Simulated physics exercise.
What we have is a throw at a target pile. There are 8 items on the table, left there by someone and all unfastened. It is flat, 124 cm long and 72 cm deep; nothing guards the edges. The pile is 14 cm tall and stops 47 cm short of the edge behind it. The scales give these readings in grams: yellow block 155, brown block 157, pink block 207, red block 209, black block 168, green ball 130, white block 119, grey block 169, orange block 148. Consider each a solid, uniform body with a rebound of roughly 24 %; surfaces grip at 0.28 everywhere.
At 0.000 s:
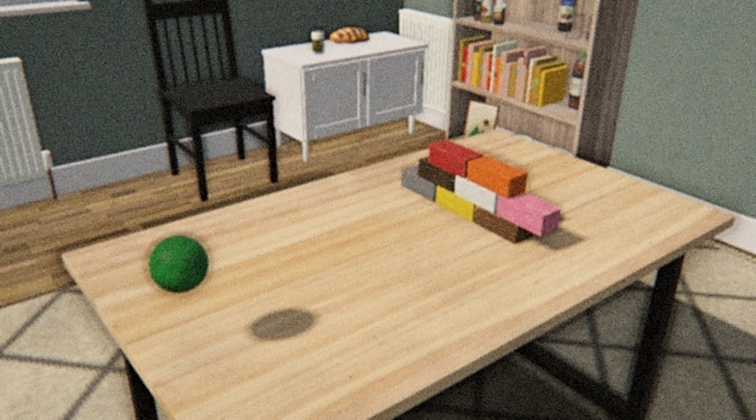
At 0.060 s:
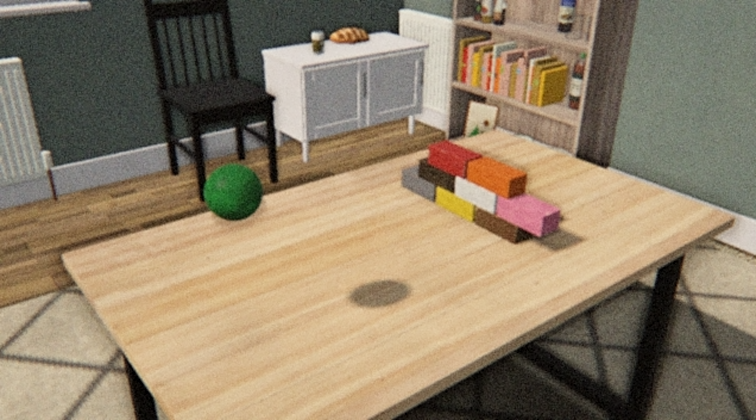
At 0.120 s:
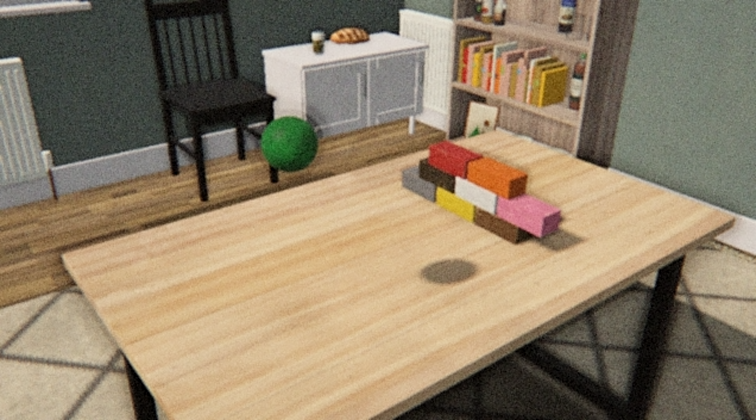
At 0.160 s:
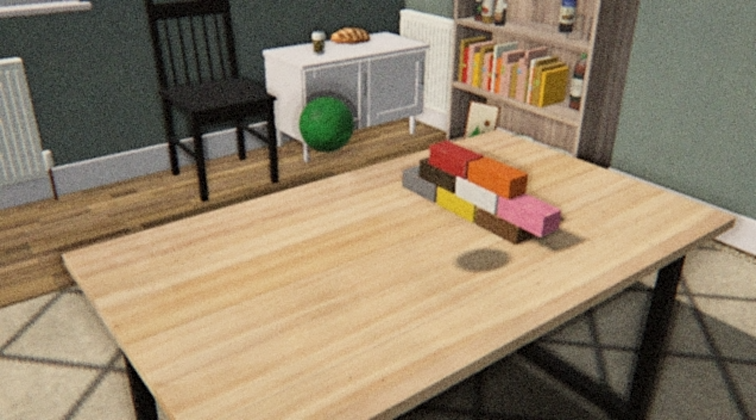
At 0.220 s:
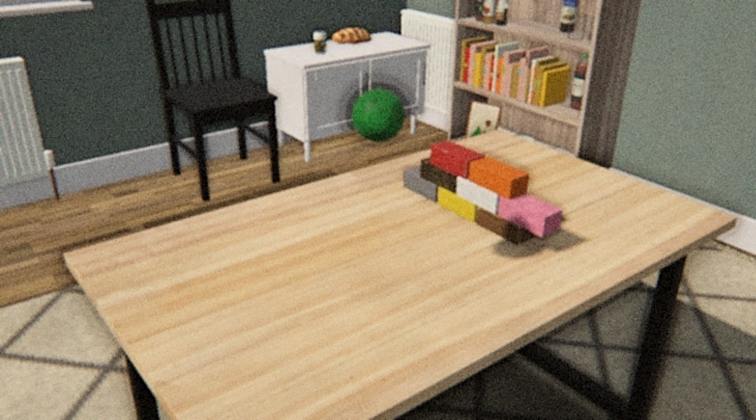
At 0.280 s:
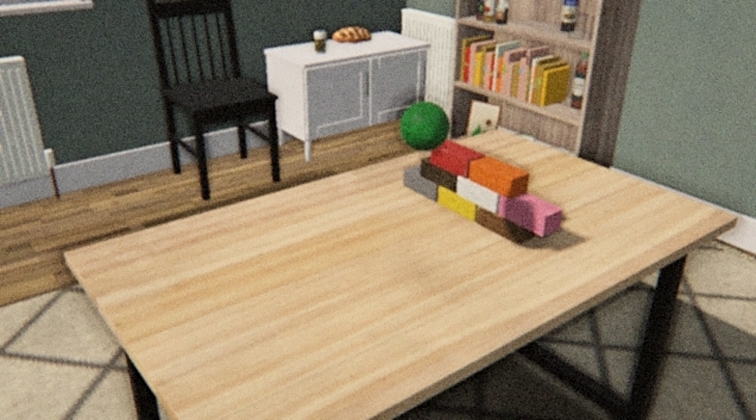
In a room, a green ball arcs rightward above a wooden table toward stacked colourful blocks.
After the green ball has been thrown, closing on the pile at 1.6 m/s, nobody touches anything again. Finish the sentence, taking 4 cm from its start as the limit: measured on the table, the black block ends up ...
The black block ends up near its start.
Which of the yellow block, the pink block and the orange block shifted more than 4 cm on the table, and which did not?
Here is how it goes: The yellow block remains near its start; next, the pink block moves off; last, the orange block moves off.
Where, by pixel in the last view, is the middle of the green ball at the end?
It ends up at about (474, 240).
After 0.48 s, green ball near (492, 229); pink block moved 4 cm; orange block moved 2 cm.
After 0.68 s, green ball near (477, 239); pink block on its side; orange block 56° off upright.
In the end (1.9 s), toppled on the table, pink block and orange block; the other 6 under 4 cm from the start. At the end, from the last picture's camera, black block near (446, 173).
